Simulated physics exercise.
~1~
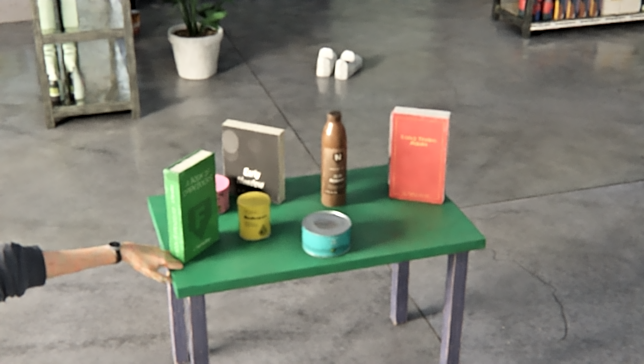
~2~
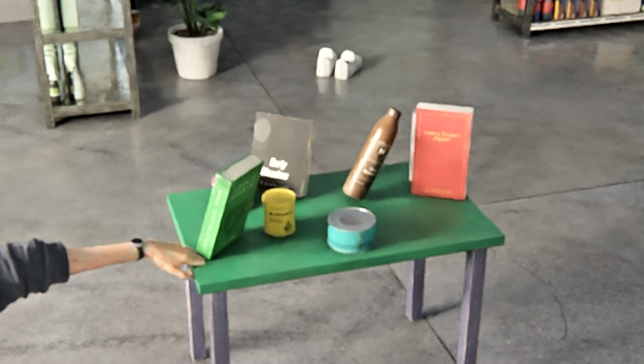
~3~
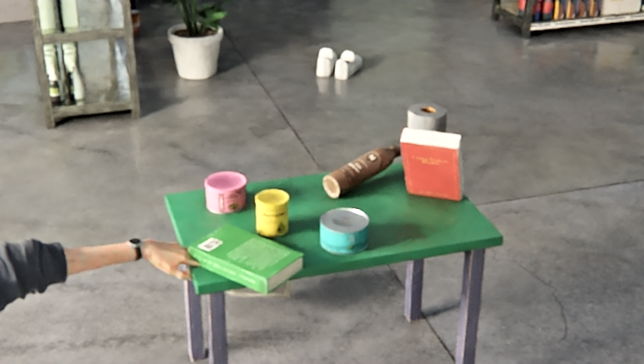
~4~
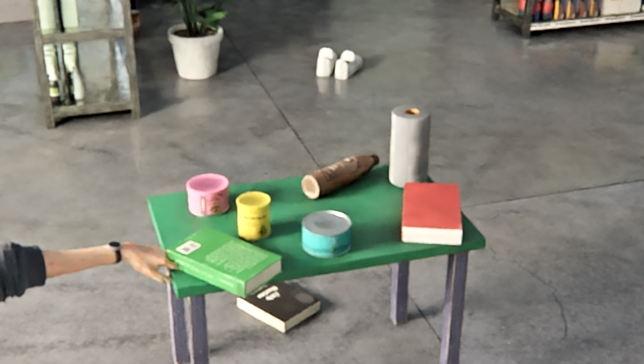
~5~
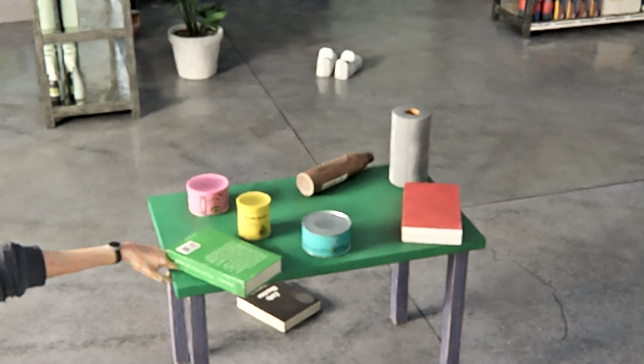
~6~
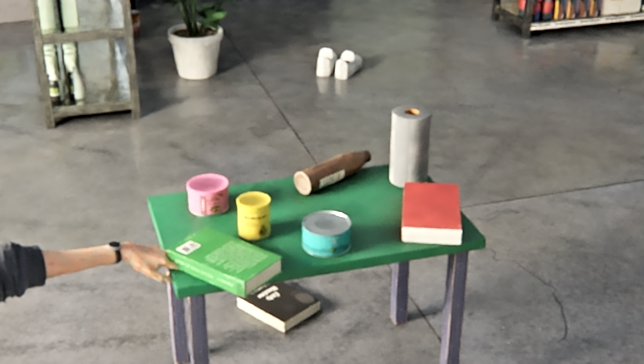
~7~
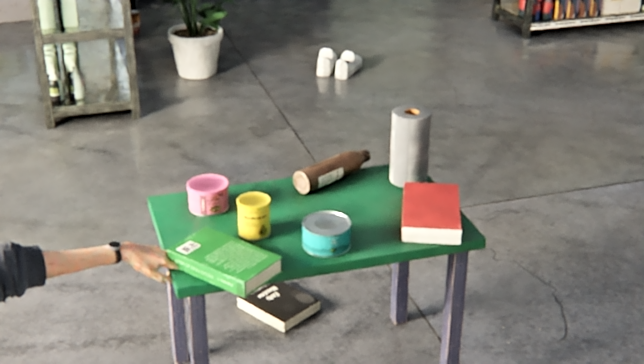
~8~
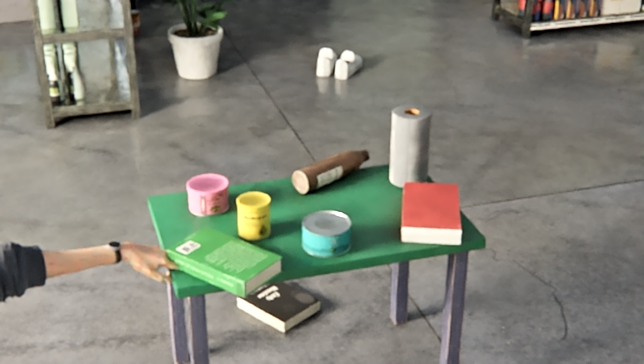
A small green table on a grey concrete floor, seen from slightly above, is jerked right and back by a hand gripping its left corner. On it stand a green book at left, a dark book and brown bottle behind, a red book at right, and yellow and turquoise tins in front, with a pink tub and grey roll partly hidden. The green book and bottle topple as the dark book drops off. The red book tips, then falls flat. Finally the dark book lies on the floor, while the roll, tub and tins remain upright.
